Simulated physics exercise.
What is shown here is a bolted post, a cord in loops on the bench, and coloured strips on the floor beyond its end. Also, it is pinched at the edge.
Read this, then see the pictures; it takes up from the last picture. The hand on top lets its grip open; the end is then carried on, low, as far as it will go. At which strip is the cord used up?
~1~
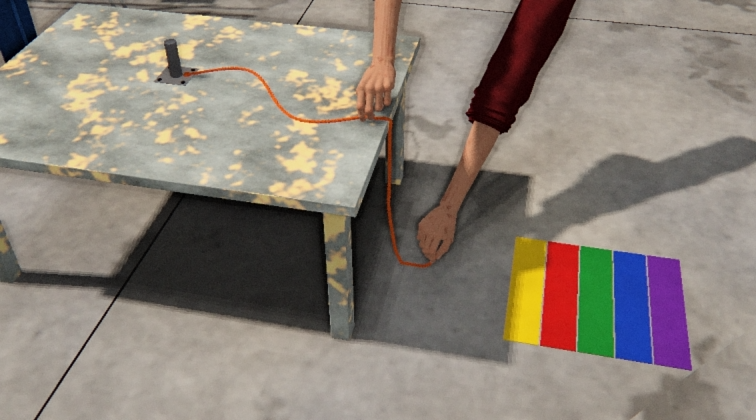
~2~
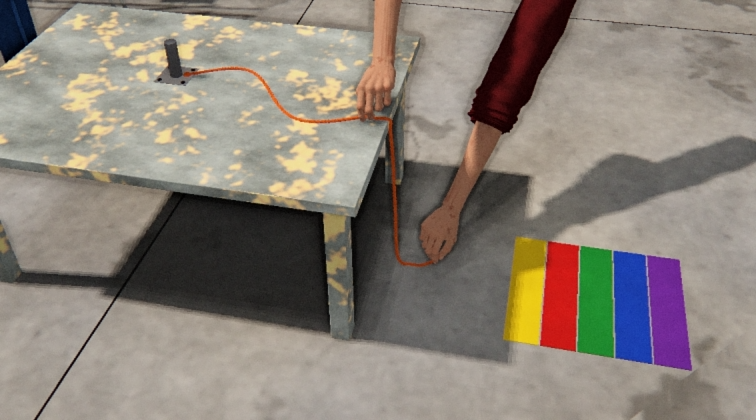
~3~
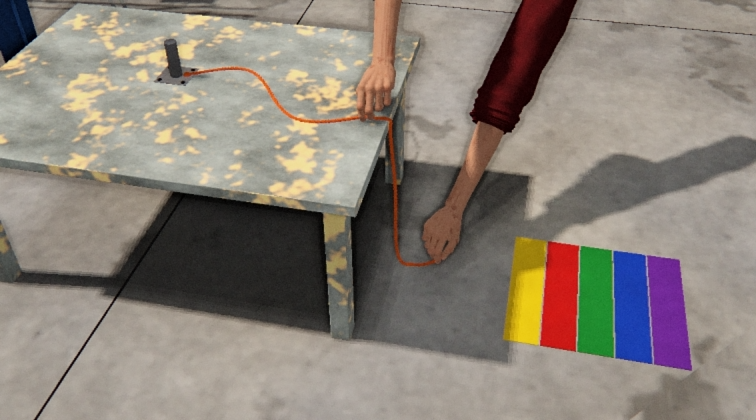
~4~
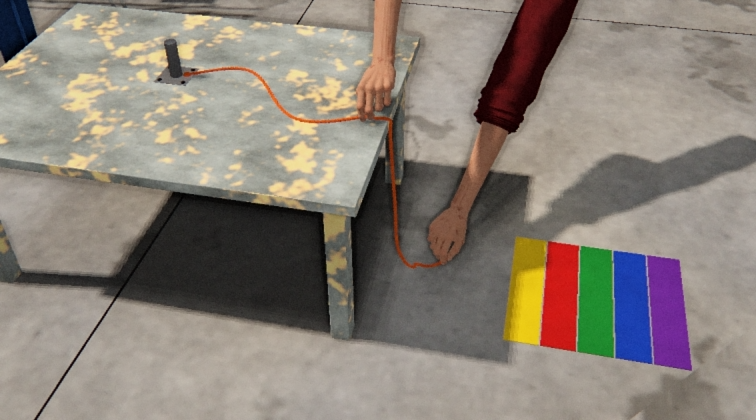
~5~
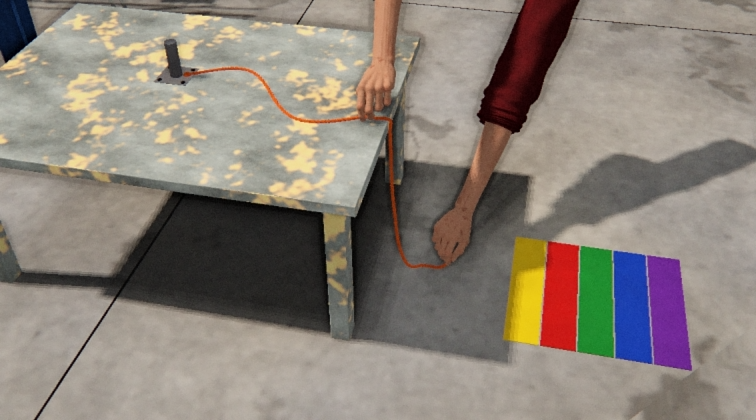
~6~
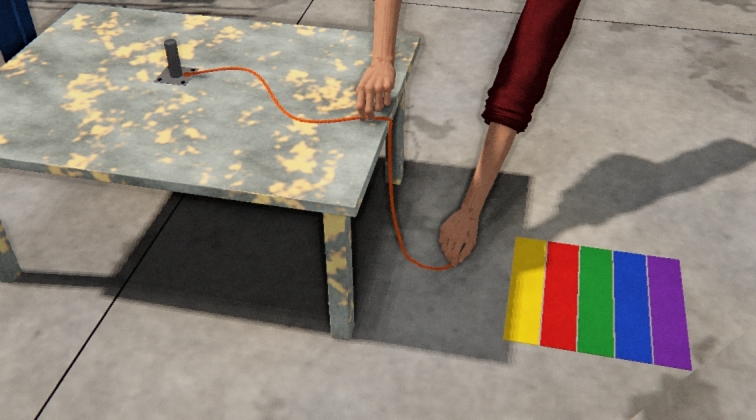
At the green one.
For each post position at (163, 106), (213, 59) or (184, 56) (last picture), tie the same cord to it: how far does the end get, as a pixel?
In that order: (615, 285), (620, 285) and (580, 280).
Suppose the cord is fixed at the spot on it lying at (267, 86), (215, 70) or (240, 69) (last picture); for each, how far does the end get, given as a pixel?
Taking the tries in turn: (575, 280), (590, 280) and (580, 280).
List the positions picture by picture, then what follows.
In the first frame, end (435, 258); yellow (523, 322); red (559, 327); green (596, 333); blue (633, 339); purple (671, 345).
In the second frame, end (438, 259); cord through (221, 69) (269, 91) (313, 122) (390, 126) (395, 194) (397, 251).
In the third frame, end (440, 259).
In the fourth frame, end (446, 260); cord through (221, 69) (269, 91) (313, 122) (390, 126) (394, 194) (399, 251).
In the fifth frame, end (450, 260).
In the sixth frame, end (457, 261); cord through (221, 69) (269, 91) (313, 122) (390, 126) (391, 194) (404, 252).
A little later, end near (534, 273); over yellow.
Next, end near (576, 279); over red.
When it is tight, end near (600, 283); over green. The green one.
